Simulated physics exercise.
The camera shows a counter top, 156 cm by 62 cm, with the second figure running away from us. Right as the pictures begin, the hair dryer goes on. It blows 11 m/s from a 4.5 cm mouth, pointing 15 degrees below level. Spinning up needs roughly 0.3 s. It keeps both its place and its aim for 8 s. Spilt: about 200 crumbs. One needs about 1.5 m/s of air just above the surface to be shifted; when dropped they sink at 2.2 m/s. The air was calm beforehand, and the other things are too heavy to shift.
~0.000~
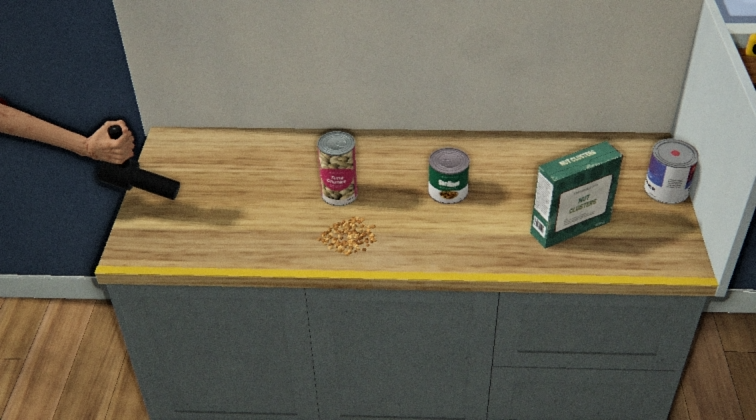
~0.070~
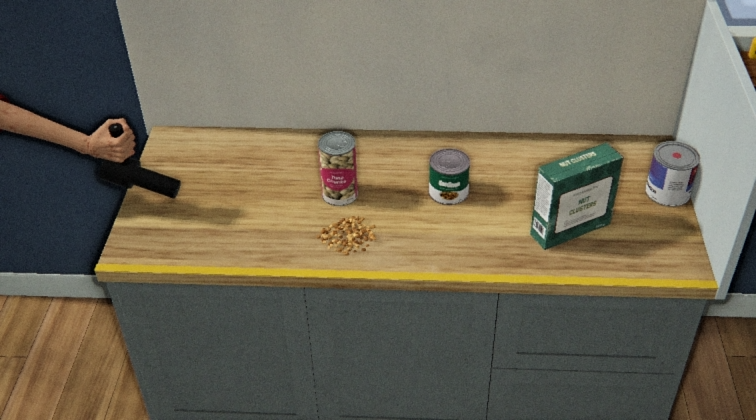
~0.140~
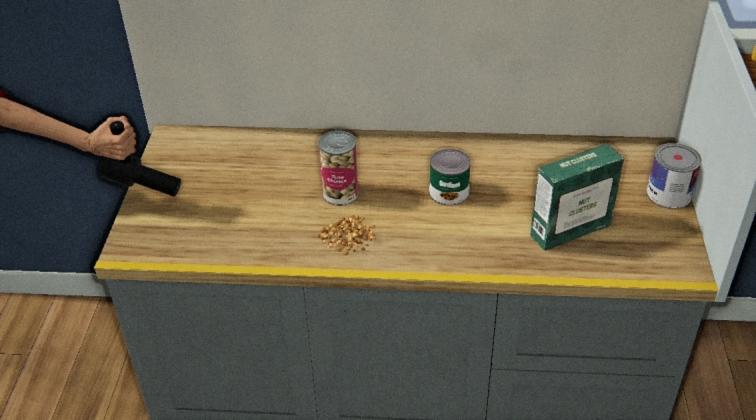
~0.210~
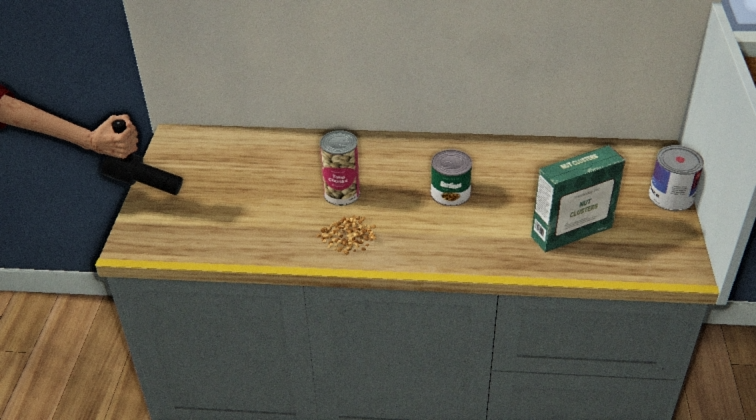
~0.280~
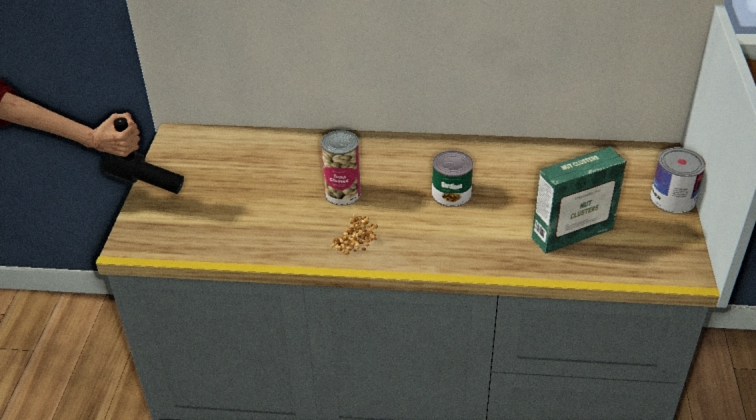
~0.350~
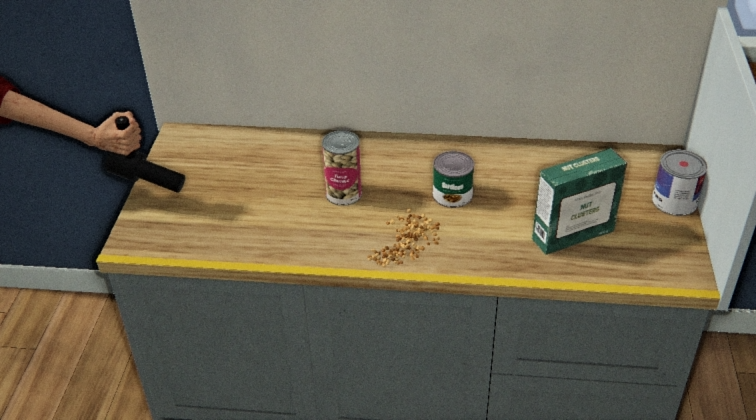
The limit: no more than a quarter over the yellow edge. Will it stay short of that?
No - over a quarter escapes that way.
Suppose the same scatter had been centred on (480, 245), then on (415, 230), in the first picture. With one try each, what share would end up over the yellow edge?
70 and 15 in a hundred, respectively.
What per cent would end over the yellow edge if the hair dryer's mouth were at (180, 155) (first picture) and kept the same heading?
Near 100 per cent.
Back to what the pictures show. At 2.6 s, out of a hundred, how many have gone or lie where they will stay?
That works out to some 60 %.
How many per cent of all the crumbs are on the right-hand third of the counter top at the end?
It comes out near 50 in a hundred.
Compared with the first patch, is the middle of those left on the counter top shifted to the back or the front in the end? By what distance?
It has shifted to the far side, by around 10 cm.
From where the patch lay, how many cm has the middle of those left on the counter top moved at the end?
Roughly 80 cm.
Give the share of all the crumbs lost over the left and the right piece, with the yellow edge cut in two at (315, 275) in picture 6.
I'd guess near 0 percent left and close to 50 percent right.
After 1.6 s, 43 % are on the move or not yet settled, 52 % are over the yellow edge; the middle of those still in play is near (625, 214).
After 2.6 s, 40 % are on the move or not yet settled, 52 % are over the yellow edge; the middle of those still in play is near (643, 217).
After 4.4 s, 36 % are on the move or not yet settled, 52 % are over the yellow edge; the middle of those still in play is near (677, 229).
After 8.0 s, at the end, 52 % are over the yellow edge; the middle of those still in play is near (677, 229).
